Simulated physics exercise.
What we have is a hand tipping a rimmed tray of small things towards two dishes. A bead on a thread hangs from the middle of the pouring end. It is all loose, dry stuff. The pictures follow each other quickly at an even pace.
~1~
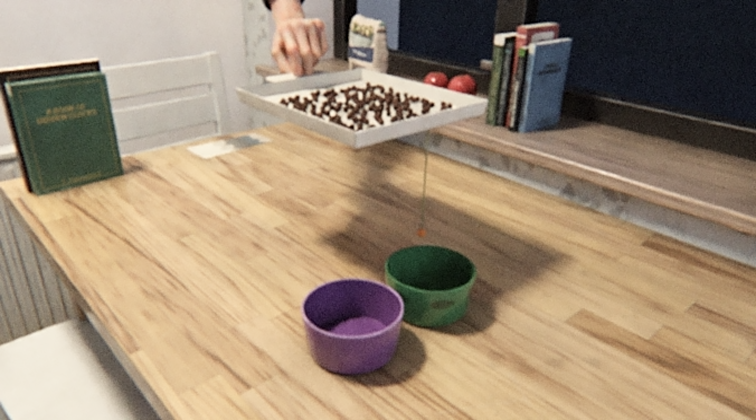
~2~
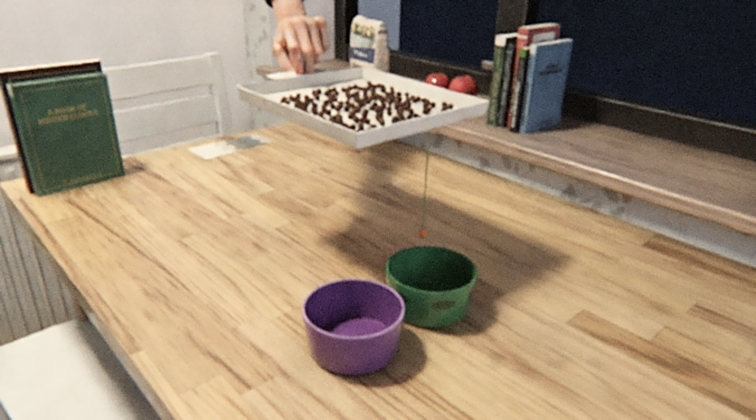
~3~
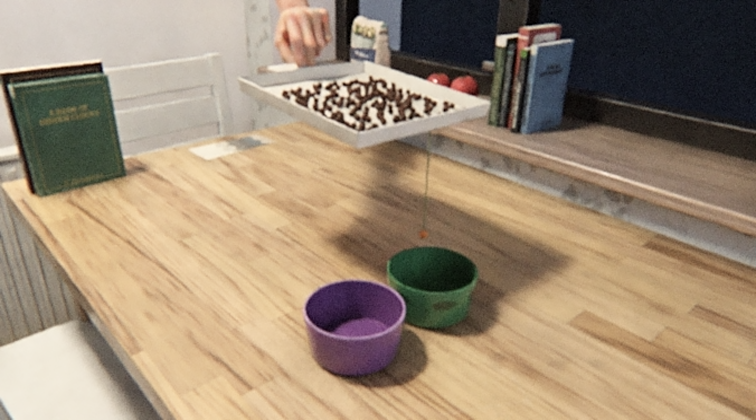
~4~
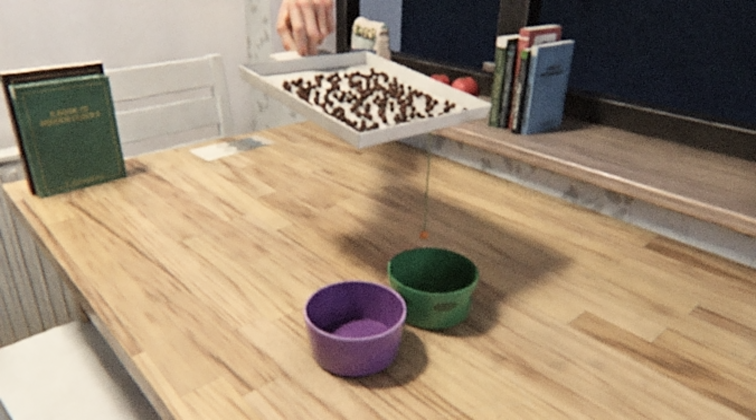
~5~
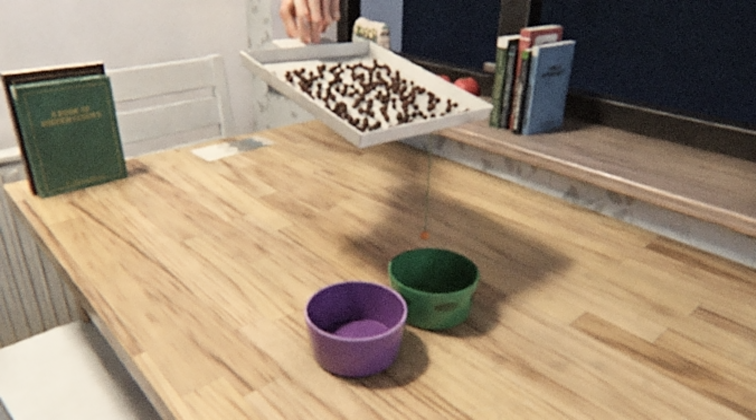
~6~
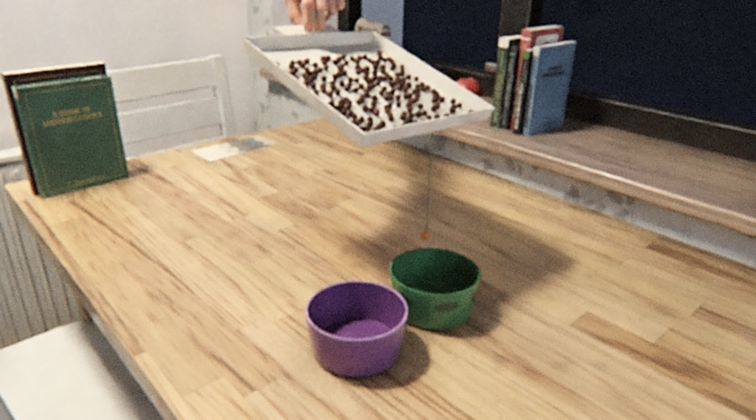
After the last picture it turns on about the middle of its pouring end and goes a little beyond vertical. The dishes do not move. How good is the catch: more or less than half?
In the dishes lies only the smaller part of it.
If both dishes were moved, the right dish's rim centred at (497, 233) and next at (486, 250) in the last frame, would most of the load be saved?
First most of it, then the larger part.
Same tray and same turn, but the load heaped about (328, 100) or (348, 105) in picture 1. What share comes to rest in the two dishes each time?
Near 50 % and 40 %.
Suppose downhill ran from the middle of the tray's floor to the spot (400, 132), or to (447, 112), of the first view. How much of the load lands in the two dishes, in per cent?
First some 70, then 0 per cent.
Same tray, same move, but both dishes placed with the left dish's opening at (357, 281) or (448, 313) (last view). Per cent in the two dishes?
About 20 and 20 per cent.
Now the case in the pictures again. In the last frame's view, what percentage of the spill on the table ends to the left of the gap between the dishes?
Roughly 0 in a hundred.
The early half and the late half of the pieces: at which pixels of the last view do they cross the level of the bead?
At about (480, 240), then at (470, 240).
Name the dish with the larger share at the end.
That is the right dish.
Just after the last frame, tray tipped steeply; almost all on the tray; just a few in the air.
A moment on, tray tipped right over; almost all on the tray; just a few in the right dish; just a few outside both; just a few in the air.
Further on, tray tipped past a quarter turn; just a few in the left dish; roughly a third in the right dish; roughly two thirds outside both.
When it is over, tray tipped past a quarter turn; just a few in the left dish; roughly a third in the right dish; roughly two thirds outside both.
